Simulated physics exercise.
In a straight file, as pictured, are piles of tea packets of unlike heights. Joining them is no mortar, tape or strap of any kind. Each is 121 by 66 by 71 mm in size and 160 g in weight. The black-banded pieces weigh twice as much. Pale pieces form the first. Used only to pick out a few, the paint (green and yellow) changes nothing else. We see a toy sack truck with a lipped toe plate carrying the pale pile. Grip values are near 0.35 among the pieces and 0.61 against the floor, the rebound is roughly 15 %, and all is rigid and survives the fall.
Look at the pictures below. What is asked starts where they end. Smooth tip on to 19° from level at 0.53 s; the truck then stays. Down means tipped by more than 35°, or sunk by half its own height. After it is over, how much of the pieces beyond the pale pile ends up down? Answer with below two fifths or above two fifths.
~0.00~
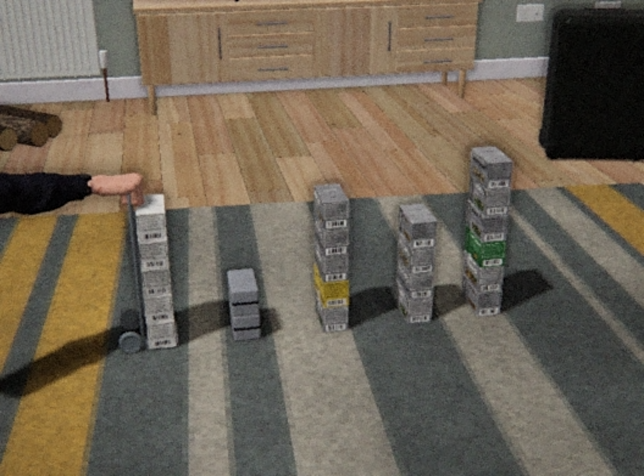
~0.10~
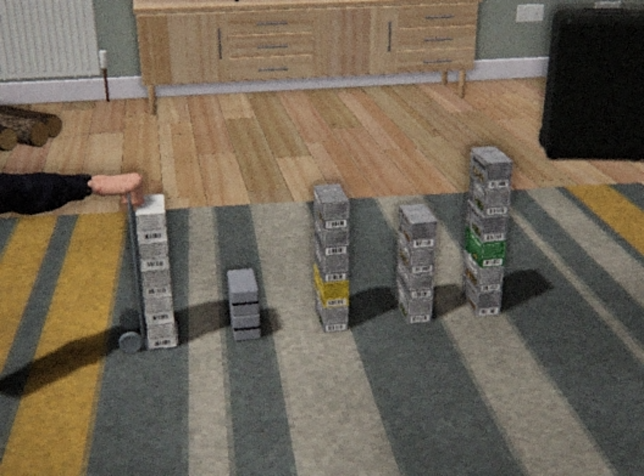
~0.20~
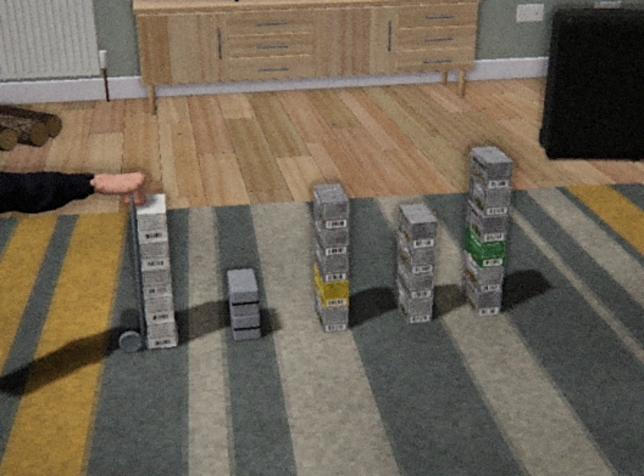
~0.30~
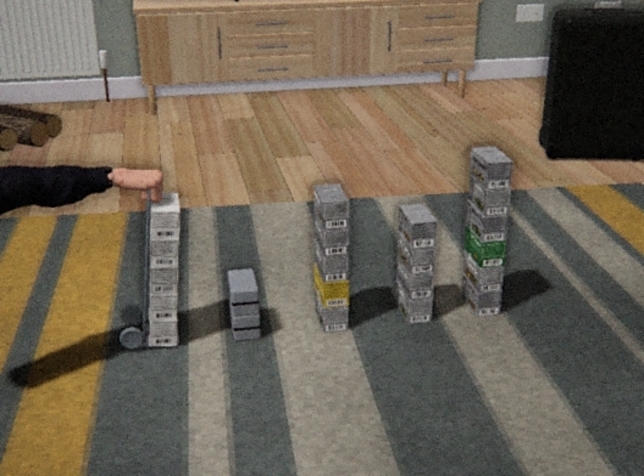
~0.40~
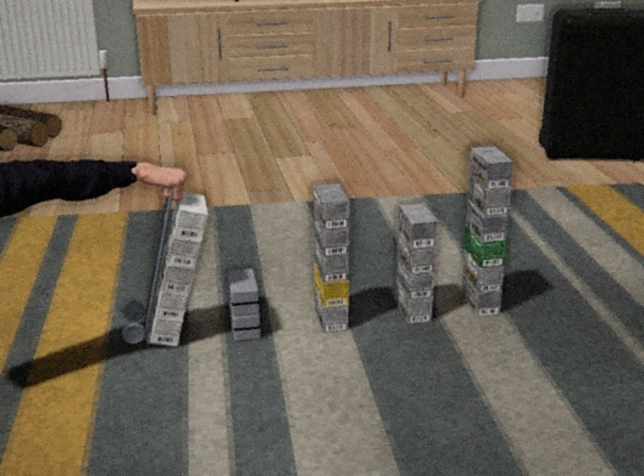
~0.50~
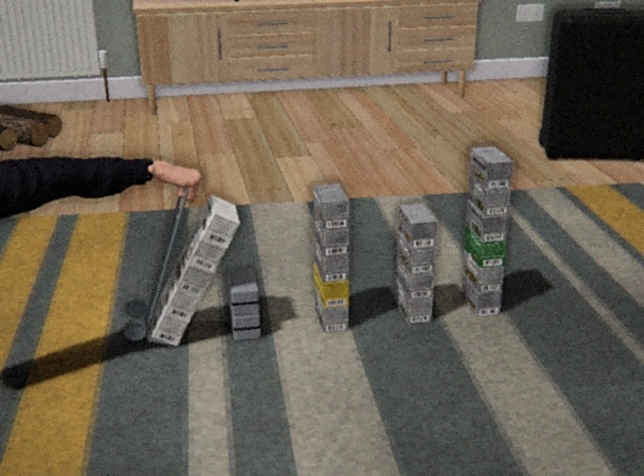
Below two fifths.
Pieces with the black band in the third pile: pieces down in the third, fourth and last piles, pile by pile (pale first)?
Then the third pile would have 0 down, the fourth 0, and the last 0.
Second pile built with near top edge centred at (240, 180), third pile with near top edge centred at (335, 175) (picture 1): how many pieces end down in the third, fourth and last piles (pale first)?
Pile by pile that makes third 6, fourth 4, last 6.
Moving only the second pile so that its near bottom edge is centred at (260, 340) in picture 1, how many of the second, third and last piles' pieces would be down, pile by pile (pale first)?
Second 1; third 0; last 0.
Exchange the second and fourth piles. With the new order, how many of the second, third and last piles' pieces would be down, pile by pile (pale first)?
Down per pile: Second 4, third 4, last 0.
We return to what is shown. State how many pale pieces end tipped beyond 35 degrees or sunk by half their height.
5 pieces.
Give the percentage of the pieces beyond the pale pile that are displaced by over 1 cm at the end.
Share: 20 in a hundred.
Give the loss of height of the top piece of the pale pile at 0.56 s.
I'd put it at close to 6 cm below where it started.
Around 0.56 s, 5 of the pale pile down; none of the 17 other packets down.
Around 0.68 s, 5 of the pale pile down; none of the 17 other packets down, 1 disturbed.
Around 0.84 s, 5 of the pale pile down; none of the 17 other packets down, 5 disturbed; yellow packet displaced 15 mm.
Finally (1.8 s), 5 of the pale pile down; none of the 17 other packets down, 5 disturbed; yellow packet displaced 14 mm; green packet unmoved. That is 0 per cent. Seen by the last camera, middles, yellow packet near (336, 284), green packet near (485, 245).
